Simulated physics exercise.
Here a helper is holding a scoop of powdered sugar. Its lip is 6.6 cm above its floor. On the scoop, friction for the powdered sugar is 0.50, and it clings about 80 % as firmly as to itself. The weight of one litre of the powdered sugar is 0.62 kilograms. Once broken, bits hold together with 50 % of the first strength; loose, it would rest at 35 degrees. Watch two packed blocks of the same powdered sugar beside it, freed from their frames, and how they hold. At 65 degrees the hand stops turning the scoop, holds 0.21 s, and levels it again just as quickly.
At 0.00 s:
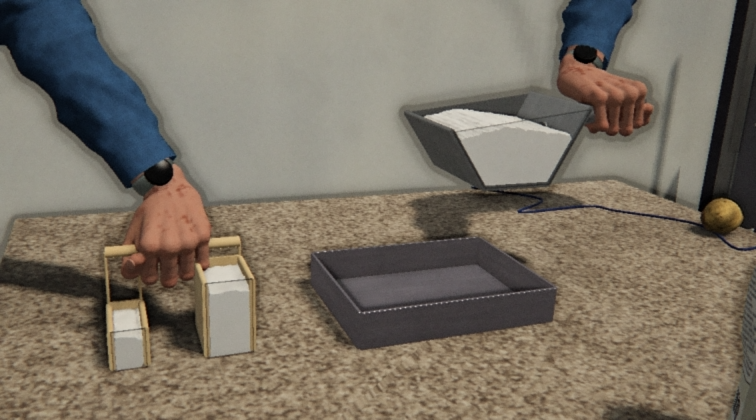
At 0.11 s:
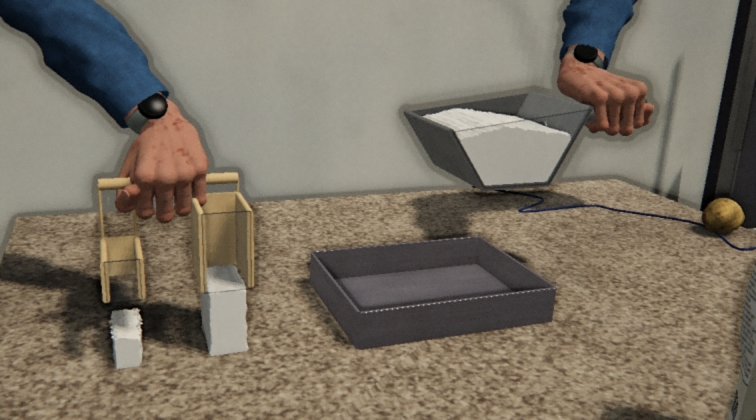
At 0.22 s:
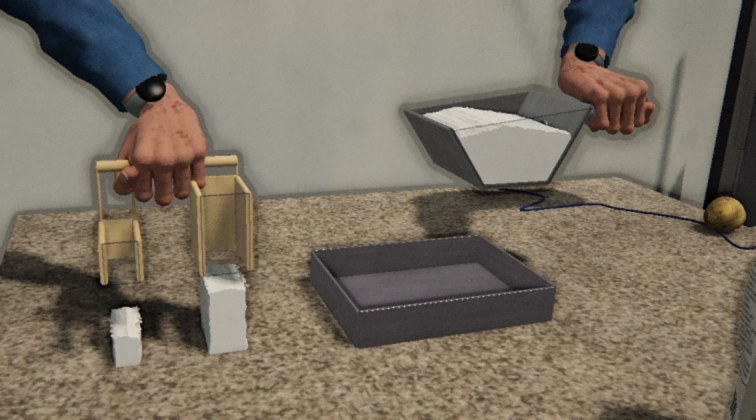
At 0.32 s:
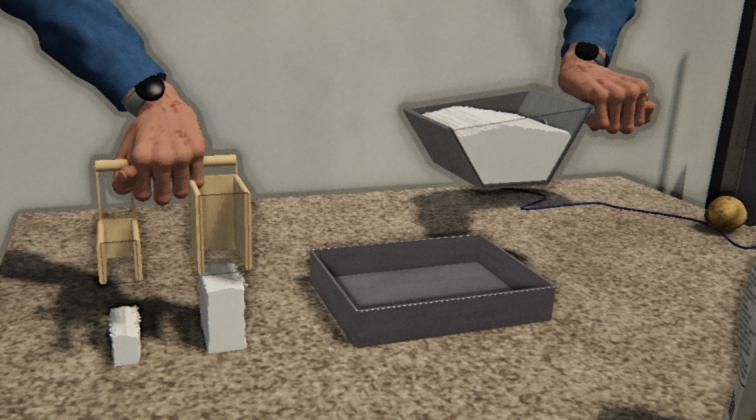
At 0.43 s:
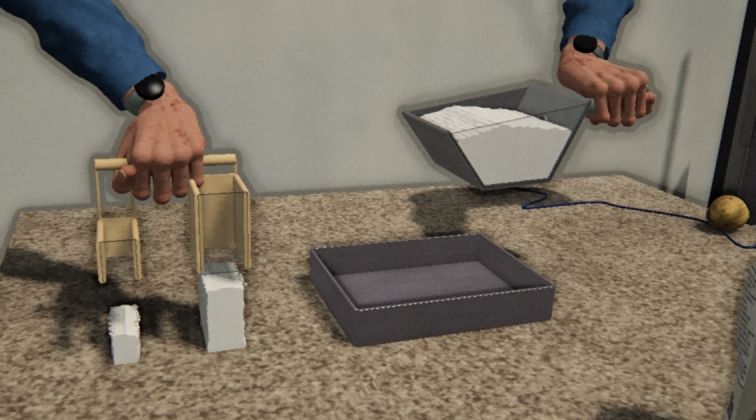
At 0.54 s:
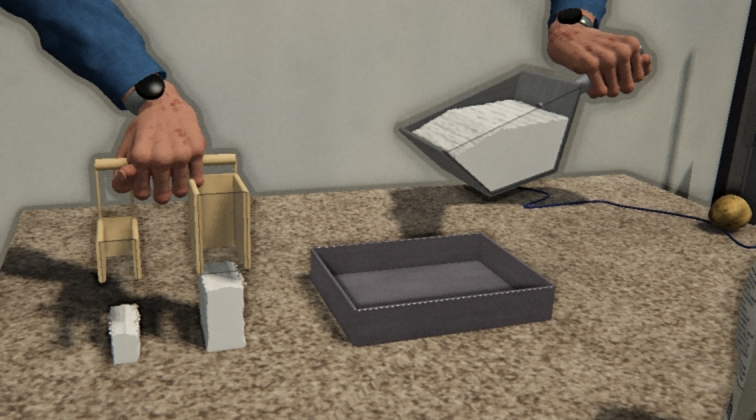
Two hands in blue sleeves and dark watches work over a speckled stone counter against a pale wall, seen from slightly above by a still camera. The left hand lifts a pair of joined wooden holders, leaving a short and a taller white block standing below, left of an empty dark tray. Then the right hand tilts a grey, see-through scoop of white powder leftward, its handle side rising.
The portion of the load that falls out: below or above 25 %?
It should end up short of 25 per cent.
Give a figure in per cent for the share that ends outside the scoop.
Roughly 0 percent.
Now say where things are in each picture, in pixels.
In the first picture, lip at (455, 130), tilt 0 degrees; top of the powdered sugar at (510, 127); blocks stand 3.5 cm, 7.5 cm (left to right).
In the second picture, lip at (454, 130), tilt 0 degrees; top of the powdered sugar at (510, 126); blocks stand 3.5 cm, 7.5 cm (left to right).
In the third picture, lip at (453, 129), tilt 0 degrees; top of the powdered sugar at (509, 125); blocks stand 3.5 cm, 7.5 cm (left to right).
In the fourth picture, lip at (452, 128), tilt 0 degrees; top of the powdered sugar at (509, 125); blocks stand 3.5 cm, 7.5 cm (left to right).
In the fifth picture, lip at (451, 132), tilt 3 degrees; top of the powdered sugar at (506, 125); blocks stand 3.5 cm, 7.5 cm (left to right).
In the sixth picture, lip at (446, 150), tilt 16 degrees; top of the powdered sugar at (562, 118); blocks stand 3.5 cm, 7.5 cm (left to right).
After 0.84 s, the scoop is at 61 degrees and 0 % has left it.
After 1.20 s, the scoop is at 63 degrees and 0 % has left it.
After 1.55 s, the scoop is at 12 degrees and 0 % has left it.
After 1.91 s, the scoop is at 0 degrees and 0 % has left it.
After 2.10 s, at the end, the scoop is at 0 degrees and 0 % has left it.
